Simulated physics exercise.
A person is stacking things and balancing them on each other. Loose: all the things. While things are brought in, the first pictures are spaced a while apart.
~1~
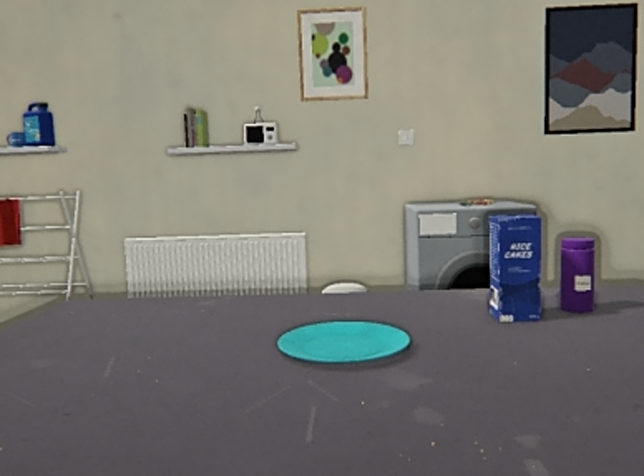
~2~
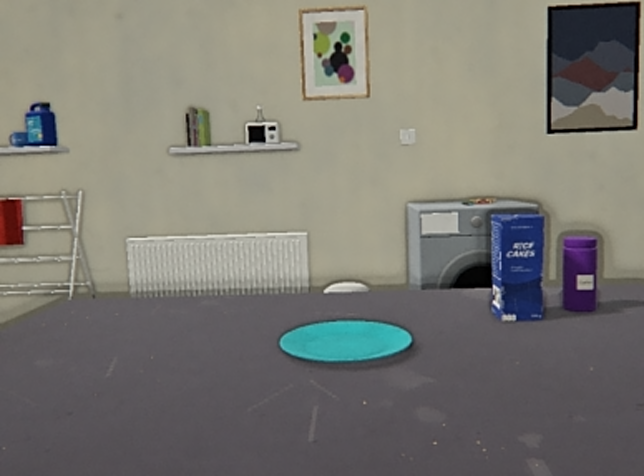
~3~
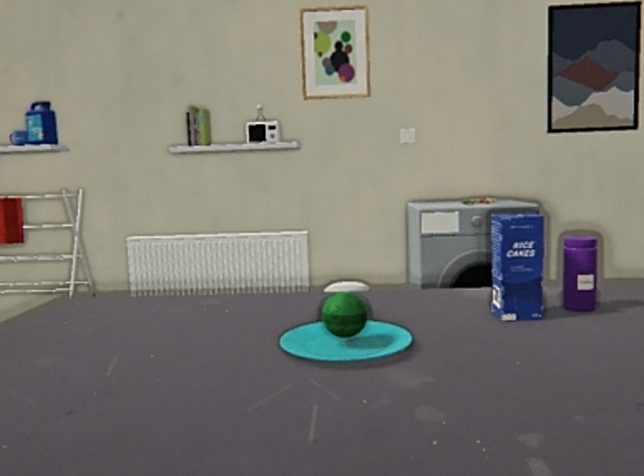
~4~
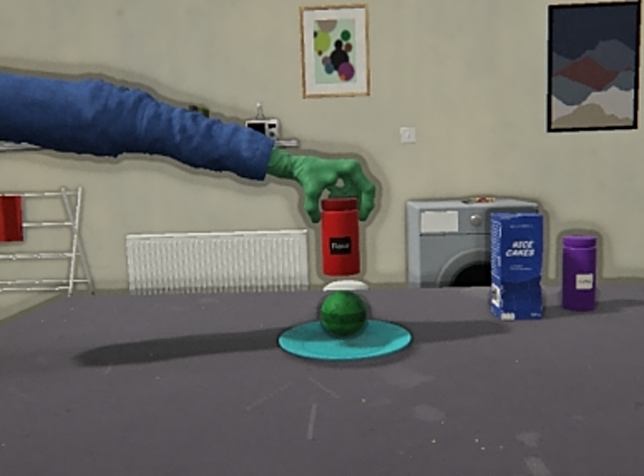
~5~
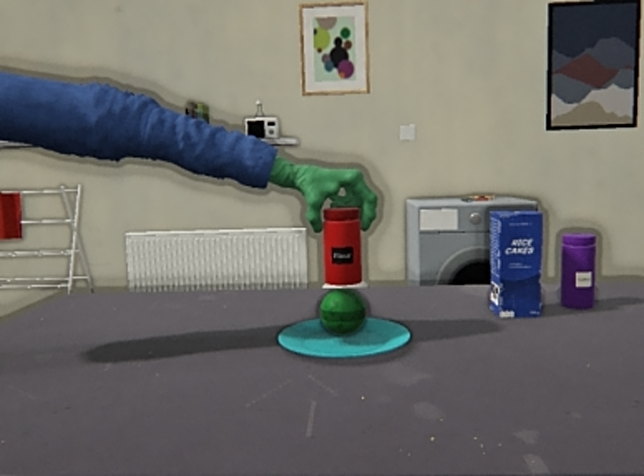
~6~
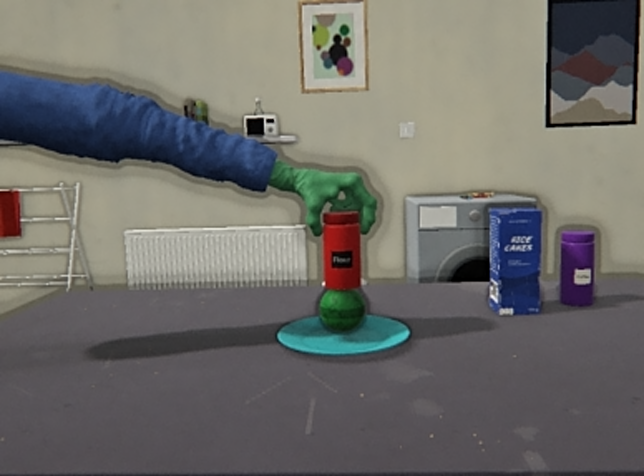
The clip opens on a turquoise plate on a gray table, with a blue carton and a purple jar standing to the right. A green ball appears on the plate, then a green hand in a blue sleeve holds a red jar above it and lowers it slightly onto the ball.
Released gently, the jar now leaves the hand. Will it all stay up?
My prediction: Unsteady.
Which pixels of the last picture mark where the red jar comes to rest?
The object winds up at approximately (460, 323).
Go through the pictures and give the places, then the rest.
In the first frame, the last thing is not in view yet; blue carton (514, 267).
In the second frame, the last thing is not in view yet; purple jar (580, 274).
In the third frame, the last thing is not in view yet; blue carton (517, 266).
The fourth frame shows still above its spot; red jar (340, 236); purple jar (579, 273).
The fifth frame shows still above its spot; red jar (343, 246); blue carton (515, 263).
The sixth frame shows in place under the hand; red jar (342, 250); purple jar (577, 268).
Then, 0.70 s later than the last frame, red jar now fallen.
Then, 0.80 s later than the last frame, things are still on the move.
When it is over, fallen, red jar; the other 4 as before. End places, in pixels of the last picture, red jar near (460, 323). The pile loses its balance.
